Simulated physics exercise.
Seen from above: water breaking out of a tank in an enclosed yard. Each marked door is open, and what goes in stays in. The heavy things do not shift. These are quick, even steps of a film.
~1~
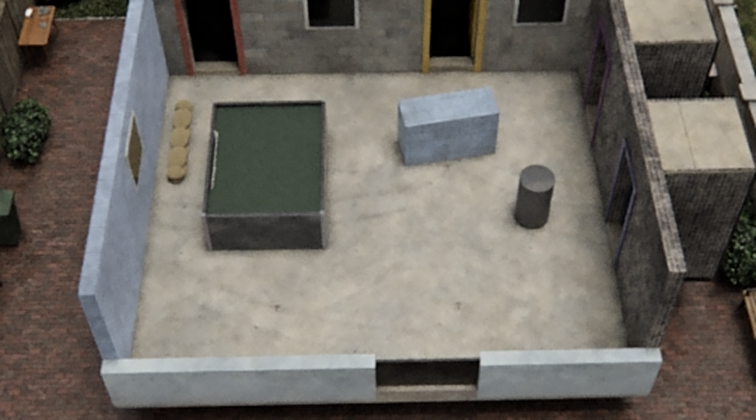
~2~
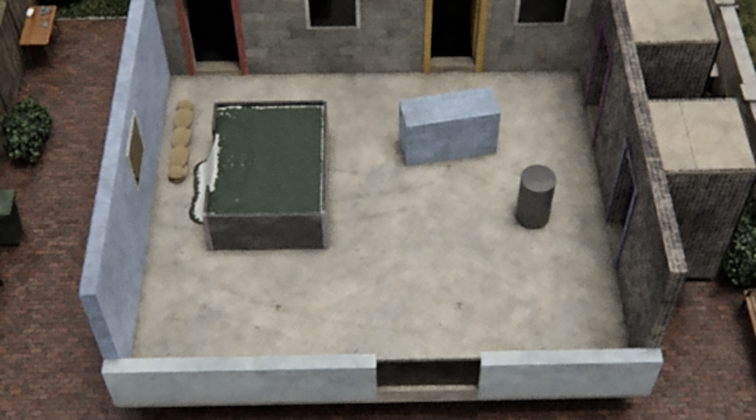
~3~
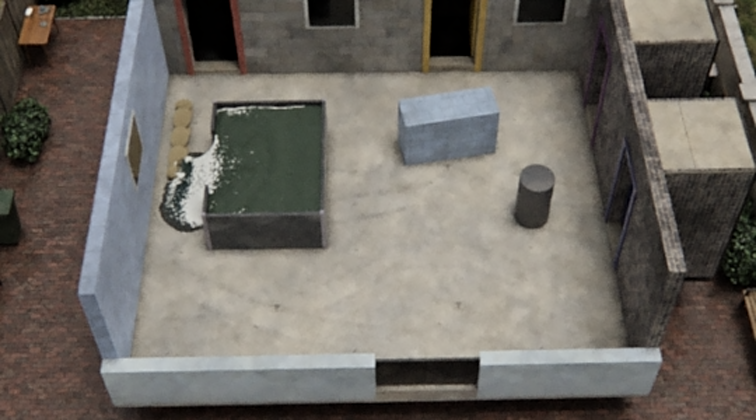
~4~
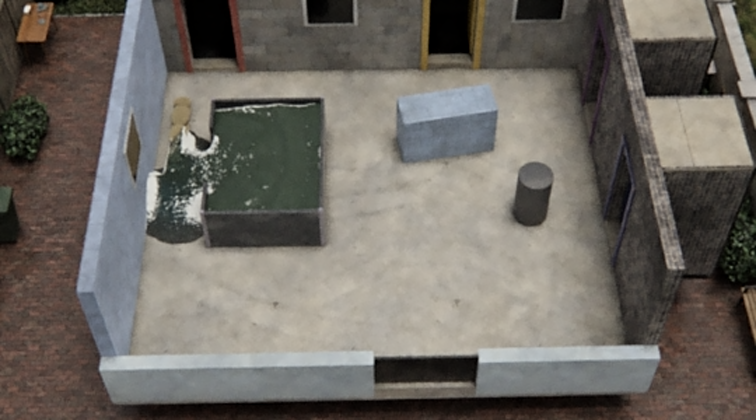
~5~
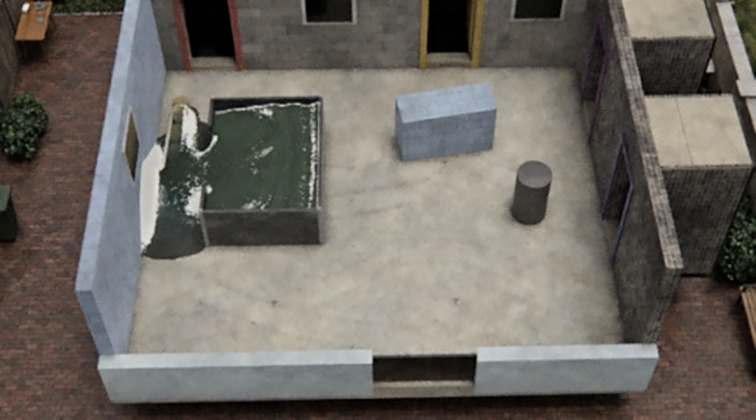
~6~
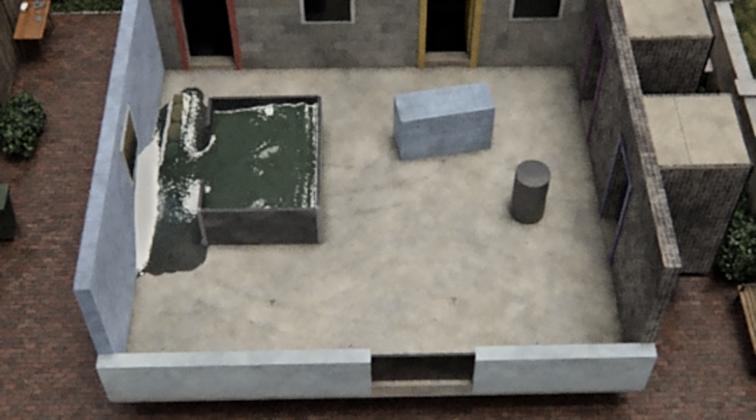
Dark green water pouring from the left side of an open tank, foaming white and spreading along a pale blue yard wall.
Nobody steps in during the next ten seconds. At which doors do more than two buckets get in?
The red door floods; the purple door holds within the limit; the yellow door holds within the limit; the blue door floods.
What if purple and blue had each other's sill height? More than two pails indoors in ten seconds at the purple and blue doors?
In short: The purple one lets more in; the blue one is under.
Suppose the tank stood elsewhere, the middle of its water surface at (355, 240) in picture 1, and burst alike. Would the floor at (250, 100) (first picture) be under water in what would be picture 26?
At that place: Covered.
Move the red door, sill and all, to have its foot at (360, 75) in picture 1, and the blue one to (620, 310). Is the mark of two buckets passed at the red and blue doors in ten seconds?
Red door lets less in; blue door lets more in.
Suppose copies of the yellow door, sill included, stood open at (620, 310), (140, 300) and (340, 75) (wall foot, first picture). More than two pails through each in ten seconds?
In turn: Takes less, keeps below it, is under.
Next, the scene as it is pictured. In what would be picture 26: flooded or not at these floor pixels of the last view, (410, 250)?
There: Dry.
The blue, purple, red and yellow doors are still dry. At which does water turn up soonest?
That is the red one.
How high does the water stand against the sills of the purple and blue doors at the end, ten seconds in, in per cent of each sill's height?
About 90 and 190 per cent.
A moment on, water covers 20 % of the floor; the red door under two buckets in, the purple door not reached, the yellow door not reached, the blue door not reached.
Next, water covers 25 % of the floor; the red door over two buckets in, the purple door not reached, the yellow door not reached, the blue door not reached.
Then, water covers 50 % of the floor; the red door far over two buckets in, the purple door not reached, the yellow door wet at the sill, nothing in, the blue door not reached.
Later, water covers 85 % of the floor; the red door far over two buckets in, the purple door wet at the sill, nothing in, the yellow door wet at the sill, nothing in, the blue door under two buckets in.
In the end, water covers 95 % of the floor; the red door far over two buckets in, the purple door wet at the sill, nothing in, the yellow door wet at the sill, nothing in, the blue door over two buckets in.
